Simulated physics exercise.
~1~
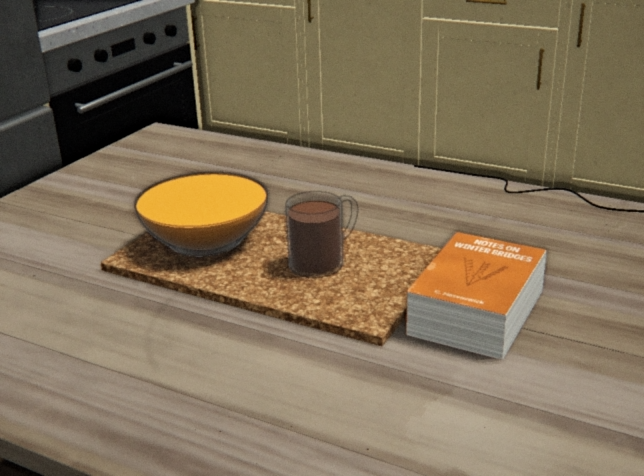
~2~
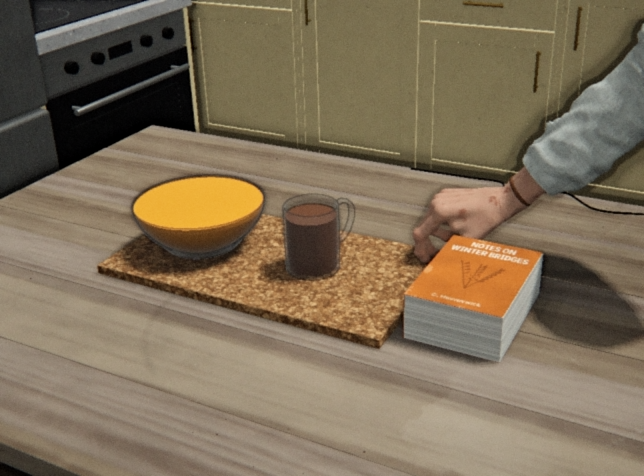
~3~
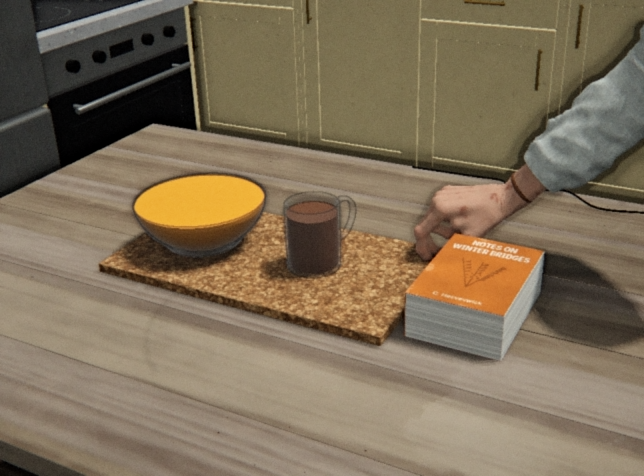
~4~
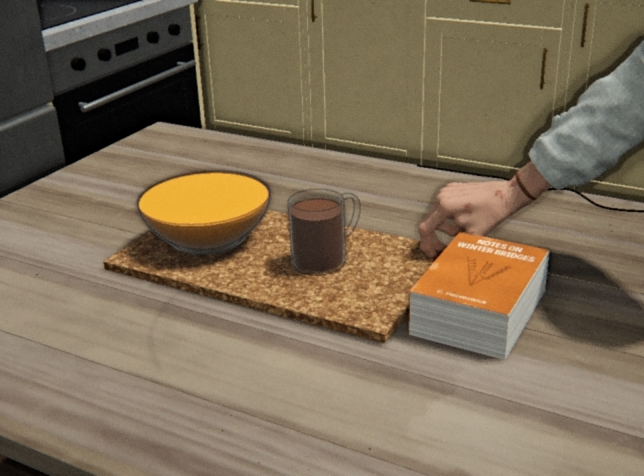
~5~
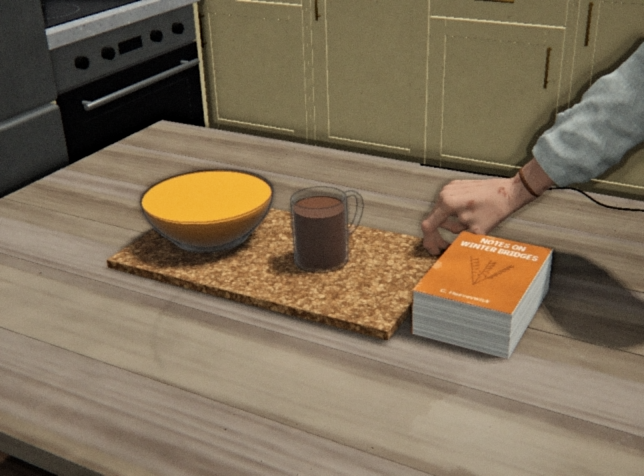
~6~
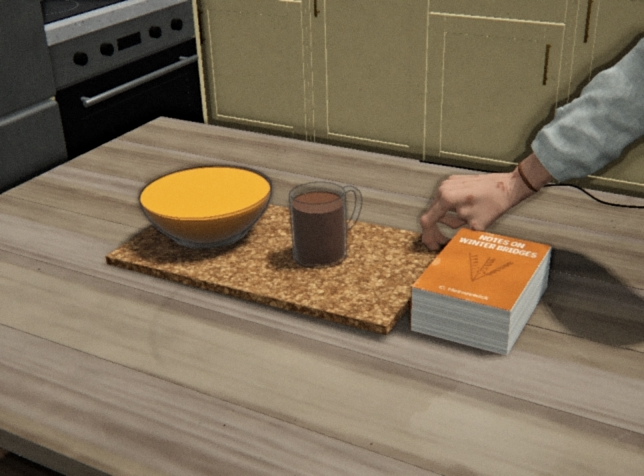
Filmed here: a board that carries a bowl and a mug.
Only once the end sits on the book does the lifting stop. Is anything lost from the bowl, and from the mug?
Result: On the left the bowl: Some pours out; on the right the mug: Nothing pours out.
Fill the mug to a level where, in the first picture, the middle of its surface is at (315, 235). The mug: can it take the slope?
Then: Copes.
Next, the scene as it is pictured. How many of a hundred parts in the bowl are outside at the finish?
Around 24 percent of it.
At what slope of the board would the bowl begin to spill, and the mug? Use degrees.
First near 4 degrees, second near 25 degrees.
Shortly, the board slopes by about 5°; bowl, it has lost some; mug, none is lost.
Then, the board slopes by about 10°; bowl, it has lost some; mug, none is lost.
At the finish, the board slopes by about 9°, resting on the book; bowl, it has lost some; mug, none is lost.
